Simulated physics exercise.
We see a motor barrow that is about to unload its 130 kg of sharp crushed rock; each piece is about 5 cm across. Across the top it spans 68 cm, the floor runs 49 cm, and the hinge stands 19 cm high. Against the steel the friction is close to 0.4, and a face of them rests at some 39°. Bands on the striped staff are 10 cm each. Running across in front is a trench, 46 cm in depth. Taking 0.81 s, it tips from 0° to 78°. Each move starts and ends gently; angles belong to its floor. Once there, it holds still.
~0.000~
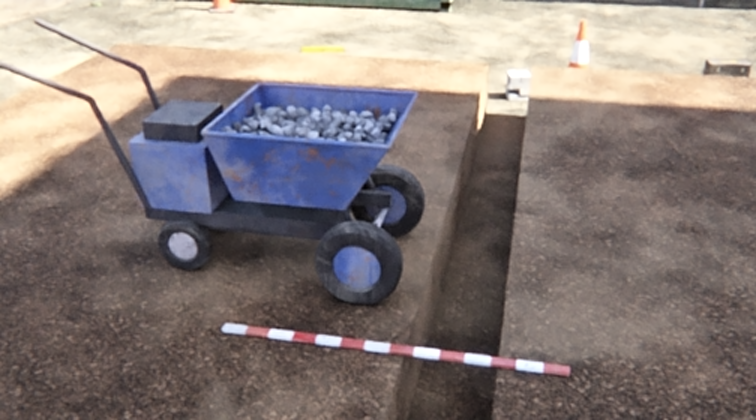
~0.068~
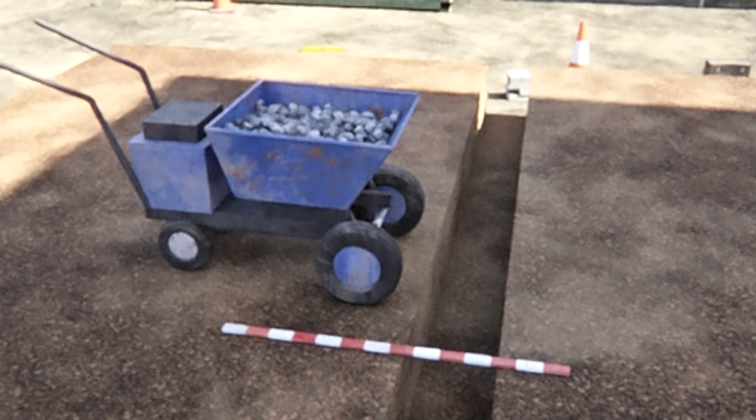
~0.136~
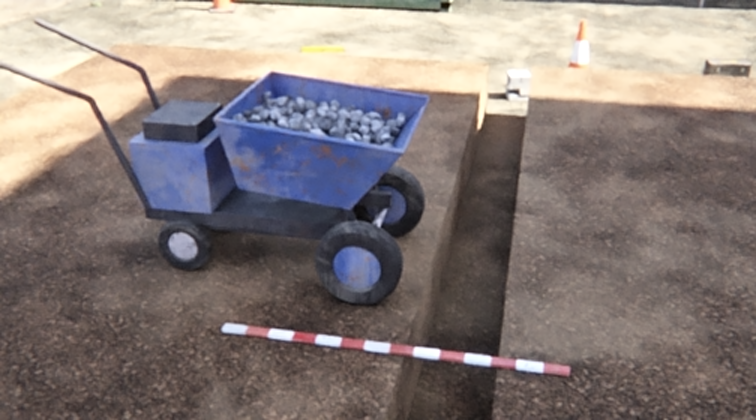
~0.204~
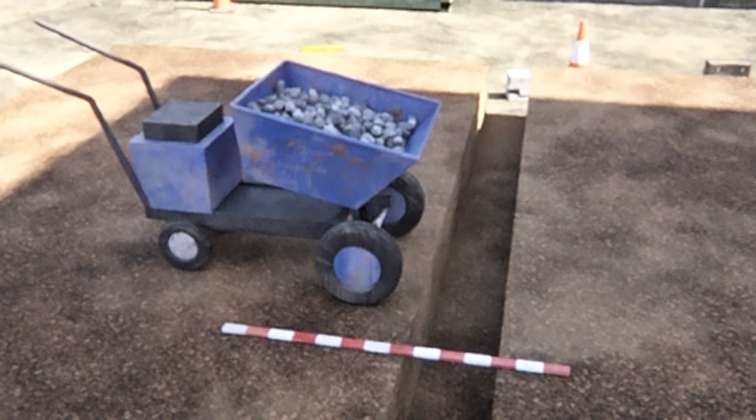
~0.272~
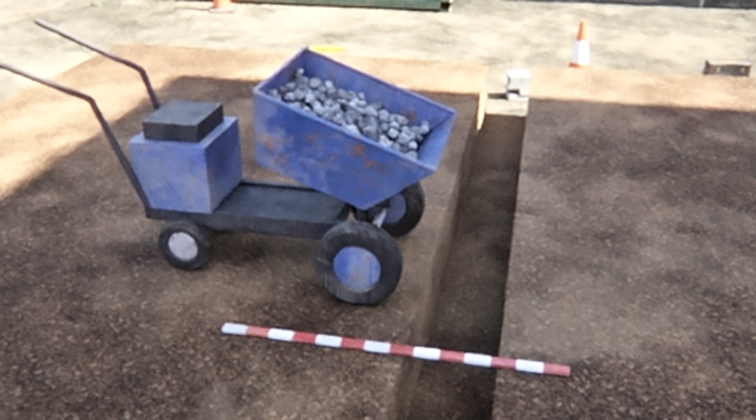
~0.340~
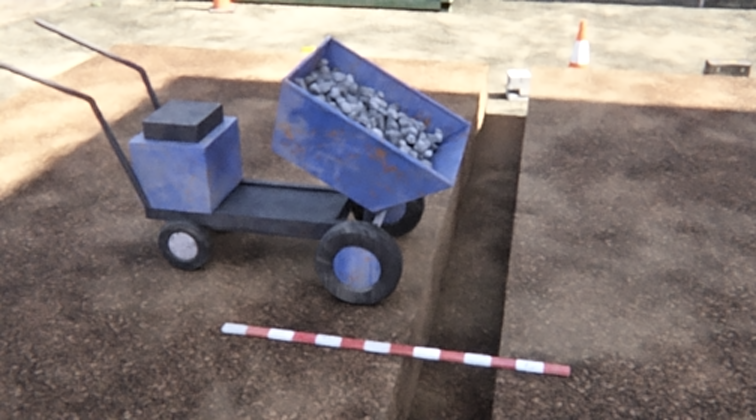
The footage shows a blue motor barrow loaded with grey crushed rock standing beside a narrow trench, behind a red-and-white striped staff, as its skip gradually tilts forward to the right, its rear end rising above the chassis.
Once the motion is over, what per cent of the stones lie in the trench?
26 %.
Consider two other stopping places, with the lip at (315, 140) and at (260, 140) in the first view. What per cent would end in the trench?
95 %, then 60 %.
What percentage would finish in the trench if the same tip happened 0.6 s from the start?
Trench share: Approx. 25%.
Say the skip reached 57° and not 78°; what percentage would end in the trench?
It comes out at about 5 percent.
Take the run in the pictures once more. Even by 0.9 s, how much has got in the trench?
I'd put it near 0 per cent.
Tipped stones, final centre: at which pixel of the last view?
(542, 284).
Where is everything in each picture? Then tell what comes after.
In the first frame, the skip is at 0°, its lip at (388, 148); the top of the load is at (330, 117).
The second frame shows lip at (392, 149), floor tilted 2°, highest stones at (302, 115); the stones move at 0.3 m/s on average.
The third frame shows lip at (402, 153), floor tilted 6°, highest stones at (292, 108); the stones move at 0.7 m/s on average.
In the fourth frame, the skip is at 12°, its lip at (417, 160); the top of the load is at (287, 96); the stones move at 1.0 m/s on average.
The fifth frame shows lip at (435, 171), floor tilted 20°, highest stones at (303, 85); the stones move at 1.1 m/s on average.
The sixth frame shows lip at (453, 185), floor tilted 30°, highest stones at (323, 73); the stones move at 1.3 m/s on average.
After 0.6 s the floor is at 66°; 100 % in the skip; the foremost stones are at (487, 217).
After 0.9 s the floor is at 78°; 67 % in the skip, 1 % in the trench, 33 % past the trench; the foremost stones are at (605, 315).
After 1.3 s the floor is at 78°; 31 % in the skip, 5 % in the trench, 63 % past the trench; the foremost stones are at (748, 310).
After 3.2 s the floor is at 78°; 11 % in the skip, 26 % in the trench, 63 % past the trench; the foremost stones are past the picture's edge.
